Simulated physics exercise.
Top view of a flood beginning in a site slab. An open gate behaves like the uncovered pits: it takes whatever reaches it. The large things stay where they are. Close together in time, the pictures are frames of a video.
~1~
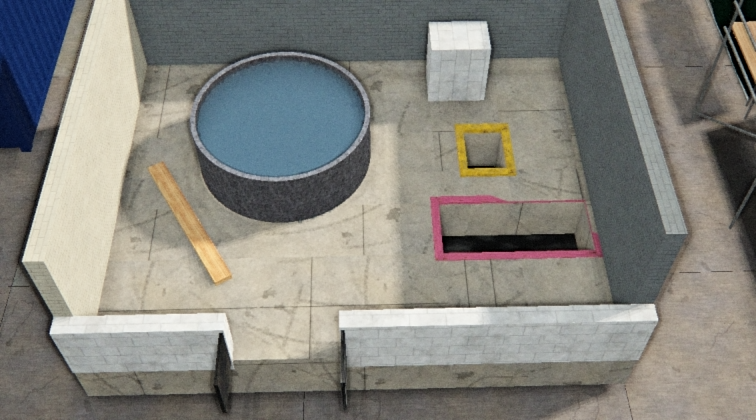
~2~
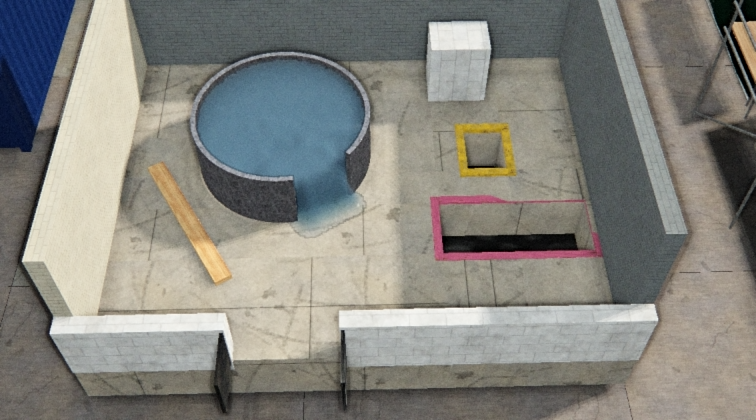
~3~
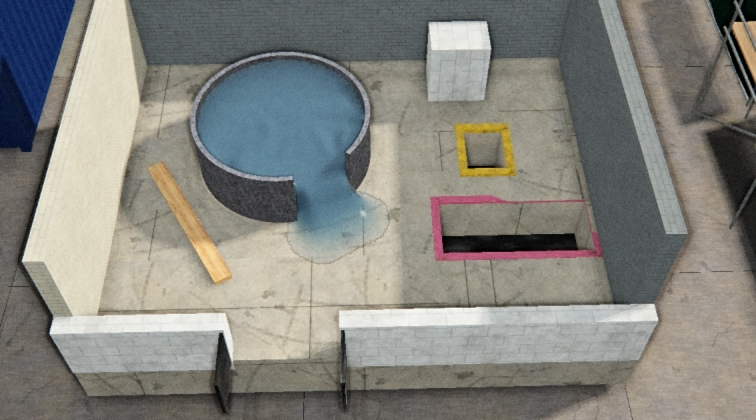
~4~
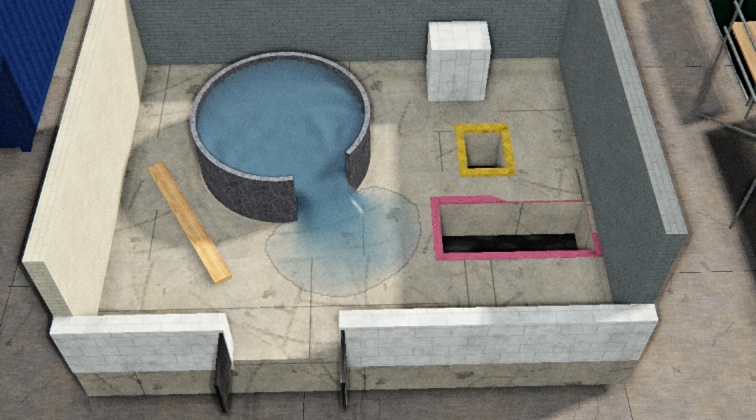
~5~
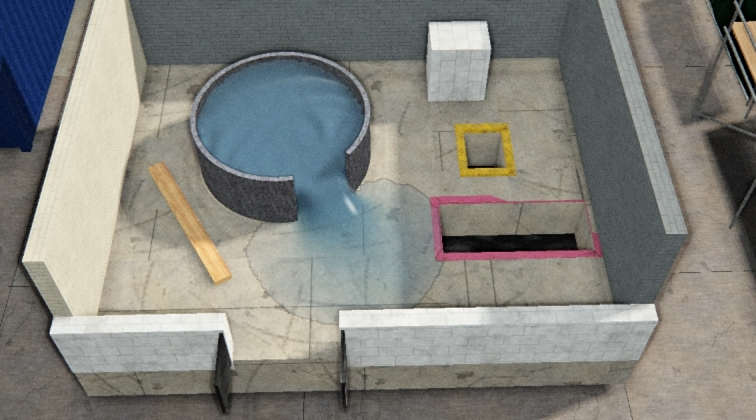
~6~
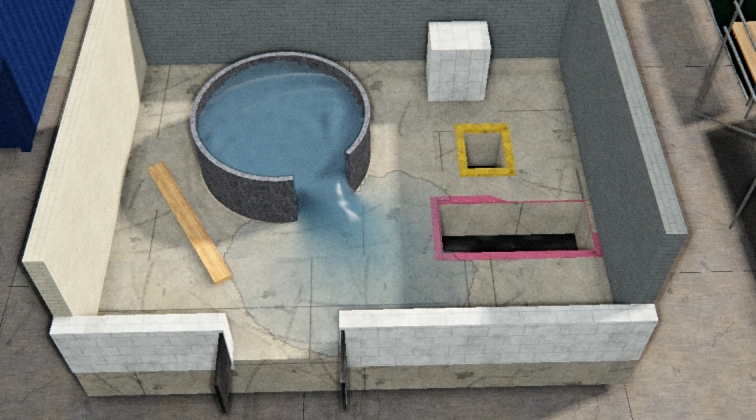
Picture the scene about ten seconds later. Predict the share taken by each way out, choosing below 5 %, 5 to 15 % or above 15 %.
Predicted: The gate takes above 15 %; the yellow pit takes below 5 %; the pink pit takes above 15 %.
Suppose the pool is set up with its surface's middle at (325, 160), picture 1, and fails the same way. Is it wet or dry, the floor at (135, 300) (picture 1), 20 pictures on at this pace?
The answer is submerged.
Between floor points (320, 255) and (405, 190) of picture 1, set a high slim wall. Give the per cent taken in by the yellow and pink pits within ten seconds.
Roughly, in per cent: Yellow 2, pink 4.
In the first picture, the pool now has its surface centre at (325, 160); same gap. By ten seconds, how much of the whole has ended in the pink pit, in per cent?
I'd put the pink pit at 50 per cent of the whole.
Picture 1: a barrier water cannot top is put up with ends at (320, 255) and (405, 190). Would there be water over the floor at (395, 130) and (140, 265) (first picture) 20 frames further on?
Swamped, then swamped.
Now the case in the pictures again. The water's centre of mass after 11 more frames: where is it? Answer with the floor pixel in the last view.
Around pixel (334, 197) of the last picture.
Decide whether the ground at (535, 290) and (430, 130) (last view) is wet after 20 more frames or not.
In that order: Awash, free of water.
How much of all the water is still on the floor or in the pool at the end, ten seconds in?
32 in a hundred.
A moment on, water covers 30 % of the floor; the gate 2 %, the yellow pit 0 %, the pink pit 2 %.
Next, water covers 30 % of the floor; the gate 6 %, the yellow pit 0 %, the pink pit 5 %.
Then, water covers 30 % of the floor; the gate 10 %, the yellow pit 0 %, the pink pit 14 %.
Later, water covers 30 % of the floor; the gate 16 %, the yellow pit 0 %, the pink pit 31 %.
In the end, water covers 35 % of the floor; the gate 22 %, the yellow pit 0 %, the pink pit 46 %.
